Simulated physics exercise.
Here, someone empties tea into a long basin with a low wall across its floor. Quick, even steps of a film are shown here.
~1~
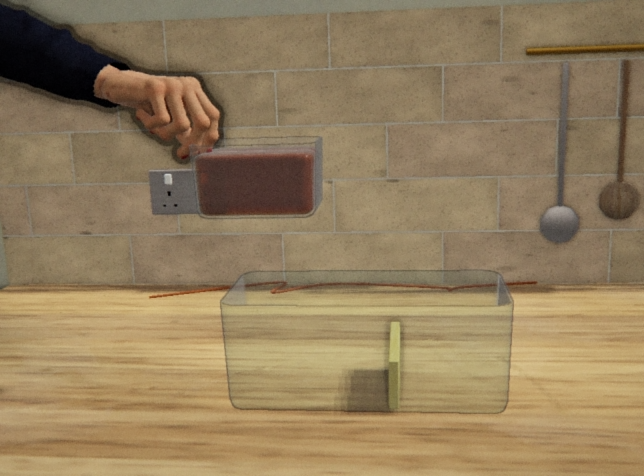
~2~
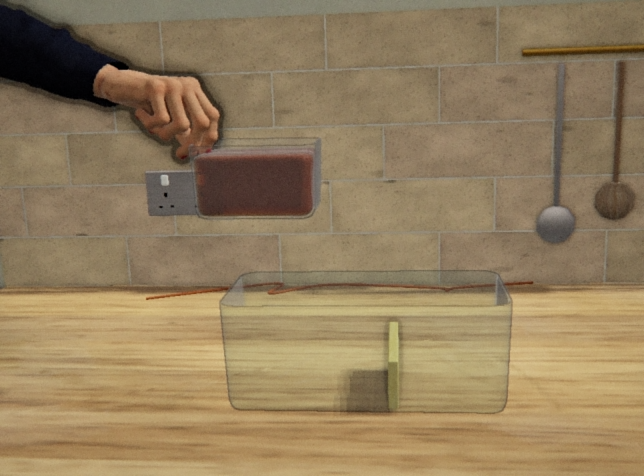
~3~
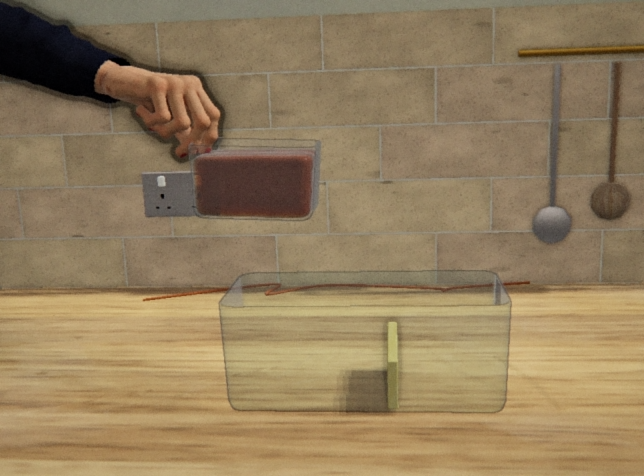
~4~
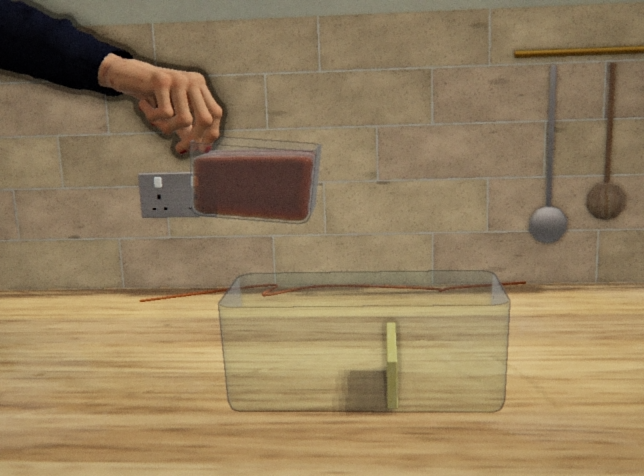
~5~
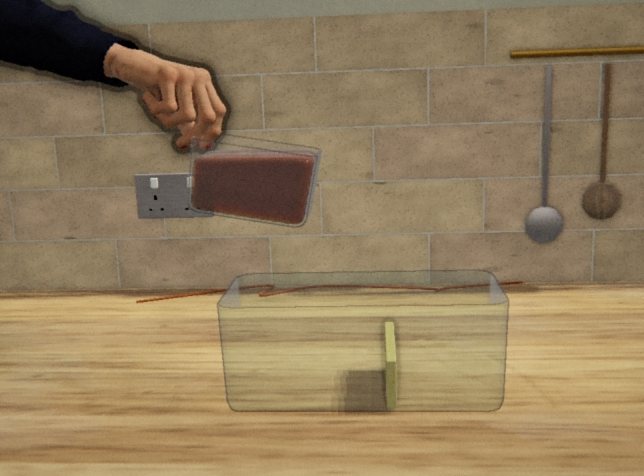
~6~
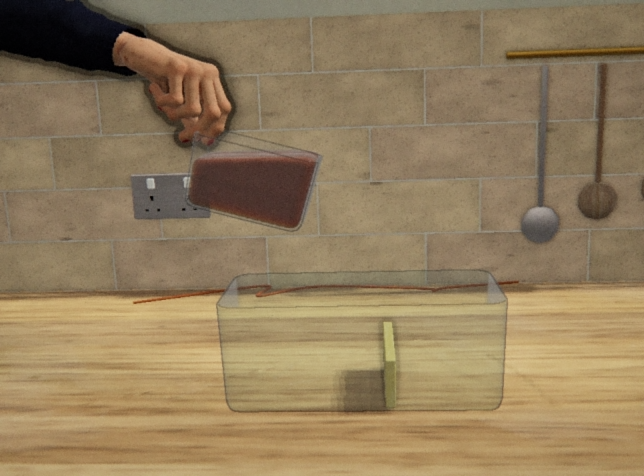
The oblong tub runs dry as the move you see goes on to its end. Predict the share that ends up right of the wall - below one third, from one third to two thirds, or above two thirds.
The share is from one third to two thirds.
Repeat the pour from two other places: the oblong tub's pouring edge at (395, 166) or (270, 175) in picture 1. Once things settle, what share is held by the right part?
In turn 95 % and 5 %.
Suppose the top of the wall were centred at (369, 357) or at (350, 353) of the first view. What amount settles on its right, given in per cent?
Note - case one near 65 %, case two near 80 %.
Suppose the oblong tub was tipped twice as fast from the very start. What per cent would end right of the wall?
Roughly 30 %.
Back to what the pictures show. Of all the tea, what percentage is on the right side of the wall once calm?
50 % or thereabouts.
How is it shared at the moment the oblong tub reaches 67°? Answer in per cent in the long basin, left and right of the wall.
Roughly 5 % on the left side and 15 % on the right side.
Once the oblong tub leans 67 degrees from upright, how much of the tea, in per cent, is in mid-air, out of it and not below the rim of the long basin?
Share: Approx. 30 %.
A moment on, the oblong tub is tipped part way and 48 per cent is still to pour, 7 is left of the wall and 16 right of it.
Next, the oblong tub is tipped on its side and 10 per cent is still to pour, 34 is left of the wall and 50 right of it.
Then the oblong tub is tipped right over and 0 per cent is still to pour, 48 is left of the wall and 50 right of it.
Later the oblong tub is tipped right over and 0 per cent is still to pour, 49 is left of the wall and 50 right of it.
In the end 49 per cent lies left of the wall, 50 right of it and 1 outside.
